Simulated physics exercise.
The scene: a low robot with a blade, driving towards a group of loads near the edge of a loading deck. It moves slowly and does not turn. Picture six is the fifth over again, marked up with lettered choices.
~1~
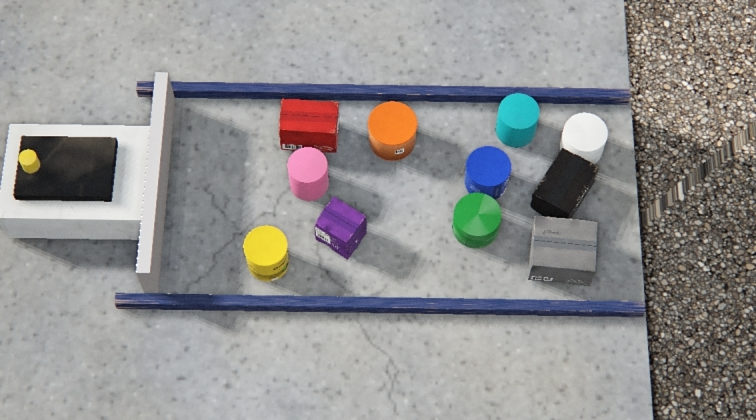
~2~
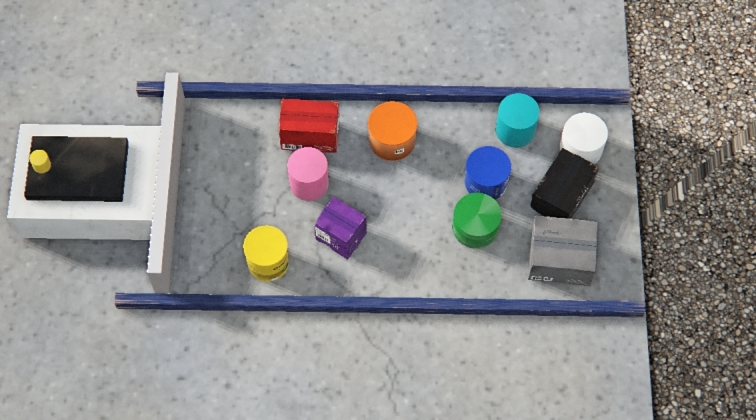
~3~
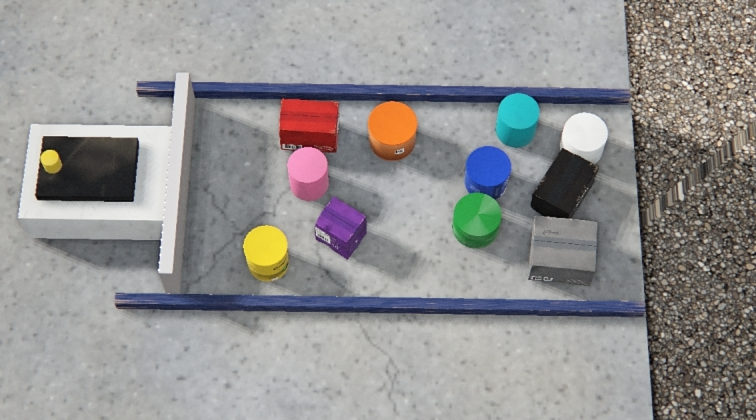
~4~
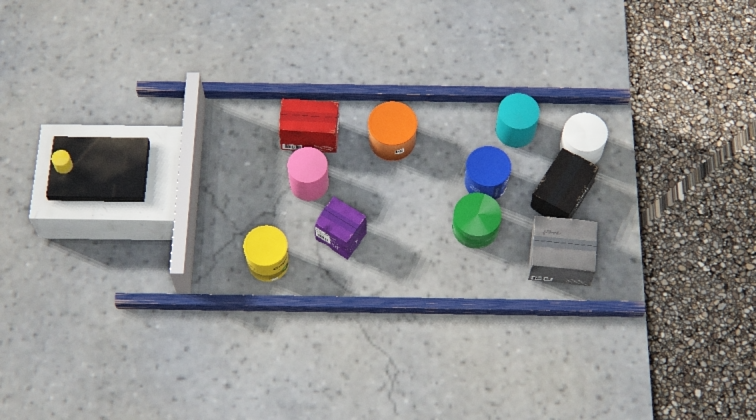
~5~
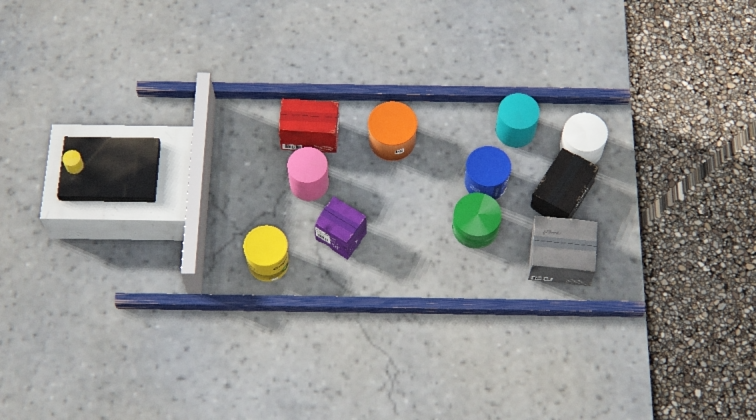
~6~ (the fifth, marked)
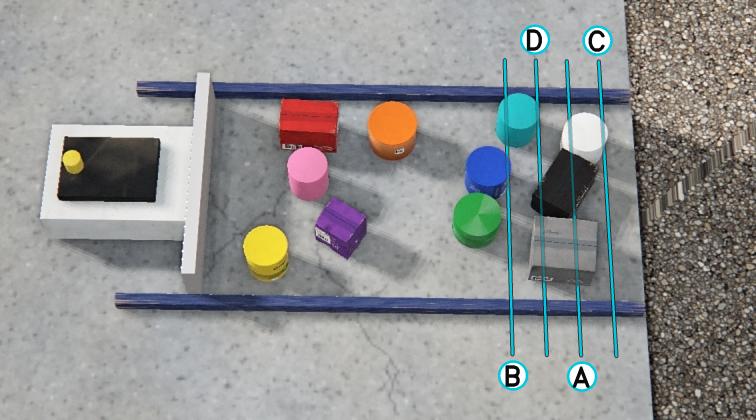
To begin with, a low white robot with a wide blade sits at the left, facing scattered colourful canisters and boxes between two blue rails on a grey deck. It then creeps a short way straight to the right, narrowing the gap to the yellow pail, while every load stays still.
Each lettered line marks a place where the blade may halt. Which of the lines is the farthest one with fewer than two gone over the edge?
Line B.
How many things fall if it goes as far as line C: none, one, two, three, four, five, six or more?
By then, six or more.
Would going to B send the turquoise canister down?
By then, no.
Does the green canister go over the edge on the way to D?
By then, no.
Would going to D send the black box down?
Yes.
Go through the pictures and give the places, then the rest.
In the first frame, yellow pail (267, 254); grey box (562, 251); turquoise canister (517, 121).
In the second frame, robot (84, 168); pink canister (308, 174).
In the third frame, robot (95, 168); black box (564, 188).
In the fourth frame, robot (106, 168); white canister (583, 141).
In the fifth frame, robot (117, 168); red parcel (309, 126); purple parcel (340, 228); yellow pail (267, 254).
On the marked copy, A at (574, 201); B at (508, 200); C at (607, 202); D at (541, 201).
Taking B. A third of the way, robot (229, 170); yellow pail (335, 265); red parcel (347, 126).
Two thirds of the way, robot (342, 172); turquoise canister (546, 117); orange pail (508, 137).
When it is over, robot (428, 173); white canister (637, 149); grey box (622, 263); none fallen.
As for the rest, A drops five; C drops eight; D drops three.
